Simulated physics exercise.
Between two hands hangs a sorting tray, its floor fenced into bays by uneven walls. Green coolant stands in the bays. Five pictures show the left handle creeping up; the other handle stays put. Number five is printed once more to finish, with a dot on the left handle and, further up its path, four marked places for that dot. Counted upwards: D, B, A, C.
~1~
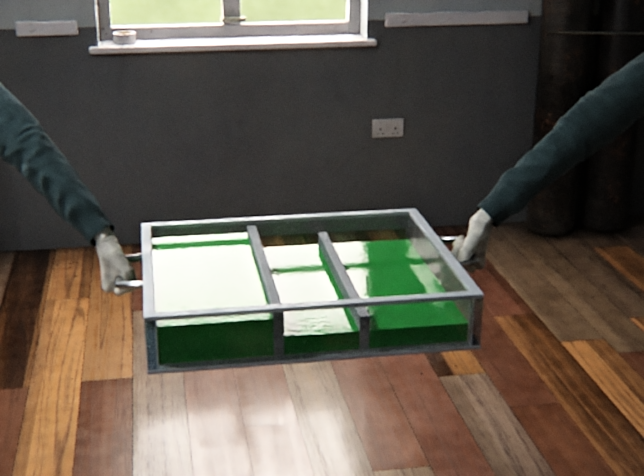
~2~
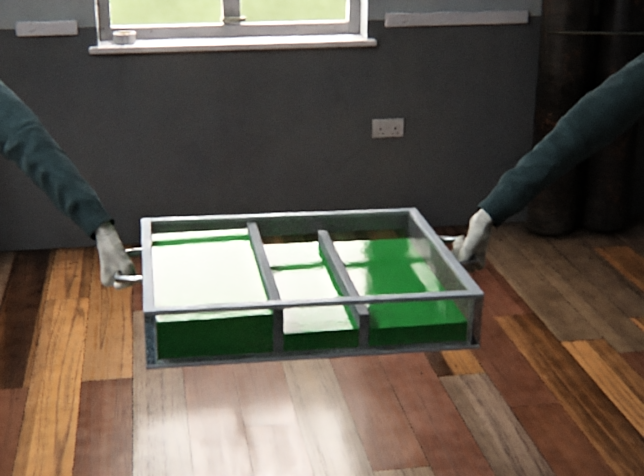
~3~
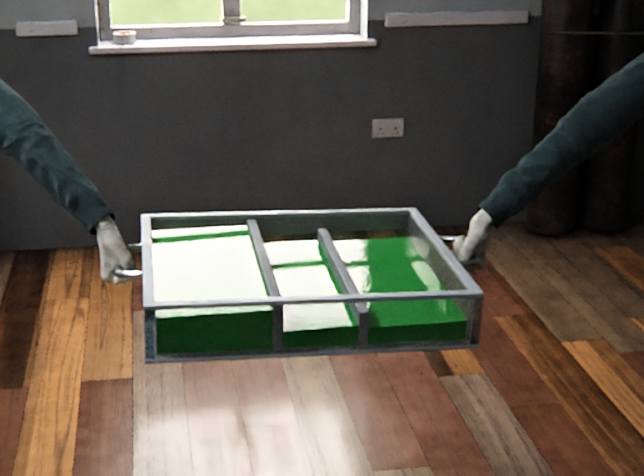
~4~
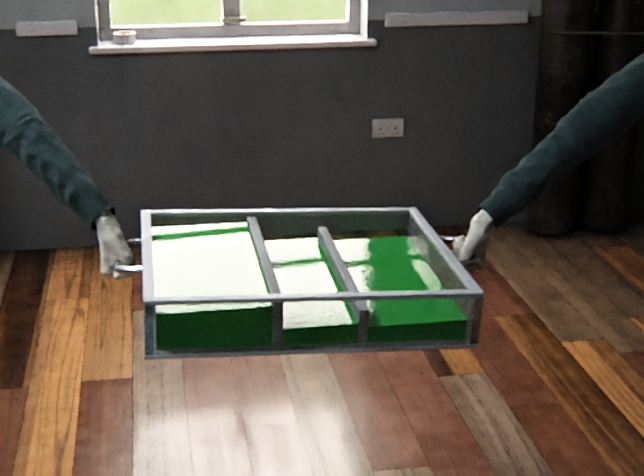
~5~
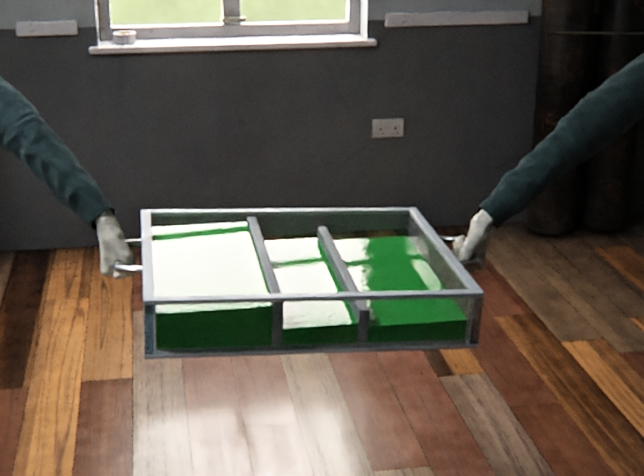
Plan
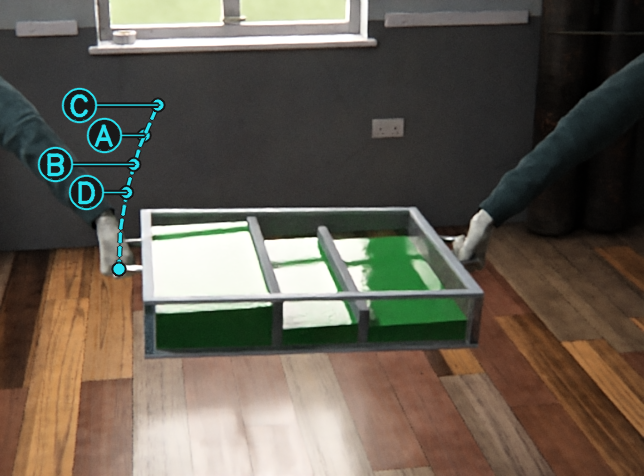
The clip opens on two gloved hands holding a level, clear-sided tray above a wooden floor, with green liquid in its three bays. The left hand raises its end slightly, tipping the tray gently down to the right, and then the tray stays at that slight slant.
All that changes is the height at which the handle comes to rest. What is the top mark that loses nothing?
Go for B.
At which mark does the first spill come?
A.
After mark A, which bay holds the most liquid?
It is the right one.
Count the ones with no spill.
Two of them.
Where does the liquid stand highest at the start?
That is the left bay.
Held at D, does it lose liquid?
No, that is safe.
On the marked copy, A at (144, 135); B at (133, 164); C at (157, 105); D at (126, 192).
For mark A, about 7 % goes over the rim.
For mark B, nothing spills; the left bay holds the most.
For mark C, about 24 % goes over the rim.
For mark D, nothing spills; the left bay holds the most.
